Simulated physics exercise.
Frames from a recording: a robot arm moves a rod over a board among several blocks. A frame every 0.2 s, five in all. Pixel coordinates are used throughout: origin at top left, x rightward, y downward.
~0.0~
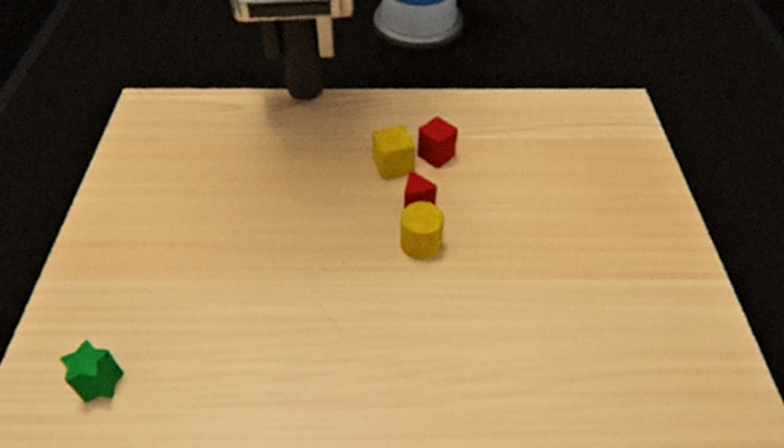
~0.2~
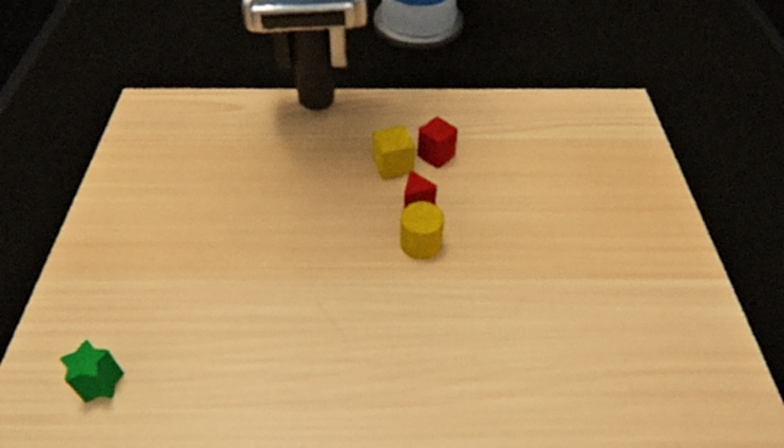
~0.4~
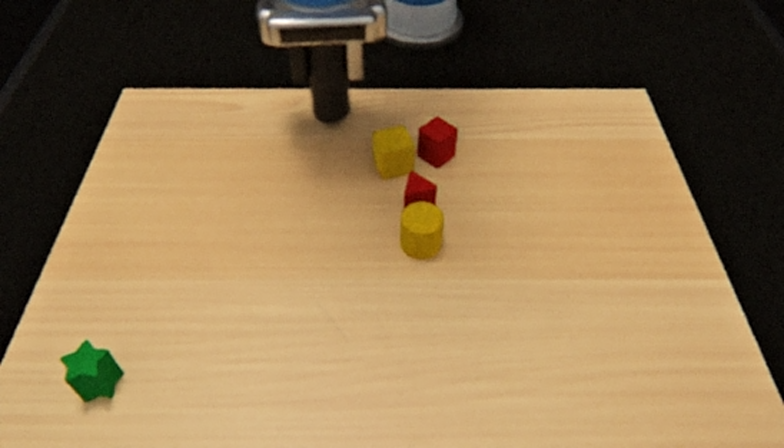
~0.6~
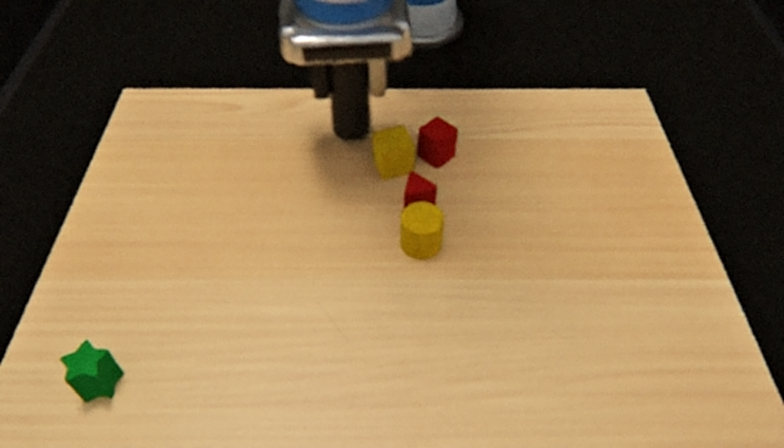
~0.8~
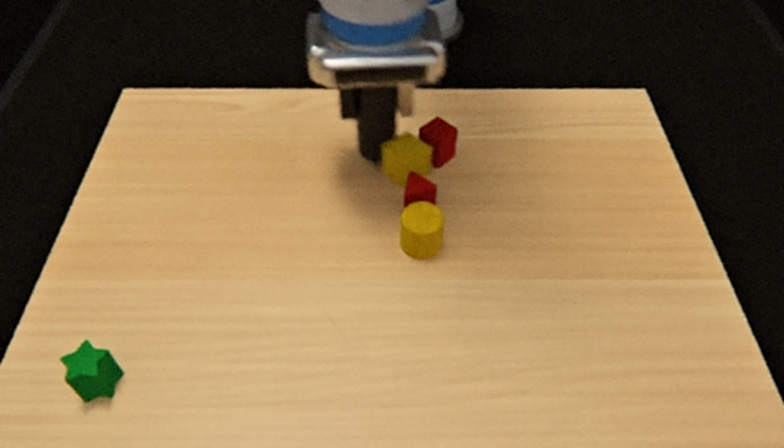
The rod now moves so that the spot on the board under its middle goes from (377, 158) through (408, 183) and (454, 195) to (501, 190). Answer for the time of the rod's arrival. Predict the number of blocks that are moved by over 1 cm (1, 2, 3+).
The way I see it, the answer is two.
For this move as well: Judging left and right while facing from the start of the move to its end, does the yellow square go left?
In short: No.
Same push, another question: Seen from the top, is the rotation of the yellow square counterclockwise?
No
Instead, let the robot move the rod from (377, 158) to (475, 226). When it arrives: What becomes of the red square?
The answer is that it remains undisturbed.
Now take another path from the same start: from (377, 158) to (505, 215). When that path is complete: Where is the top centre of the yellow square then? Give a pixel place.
At pixel (546, 208).
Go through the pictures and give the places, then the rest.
In the first frame, rod tip at (306, 89); block tops, yellow square at (394, 138); red three-sided block at (418, 183); red square at (438, 128).
In the second frame, rod at (317, 99); blocks unchanged.
In the third frame, rod at (332, 112); blocks unchanged.
In the fourth frame, rod at (352, 128); blocks unchanged.
In the fifth frame, rod at (377, 148); yellow square at (407, 147); red three-sided block at (418, 183); red square at (438, 128).
The first path, step by step. One third of the way, rod at (410, 173); yellow square at (448, 167), turned 30° anticlockwise.
Two thirds of the way, rod at (456, 185); yellow square at (493, 184); red three-sided block at (434, 192), turned 70° clockwise.
At the end, rod at (503, 180); yellow square at (523, 191), turned 25° clockwise; red three-sided block at (434, 192), turned 70° clockwise; red square in place.
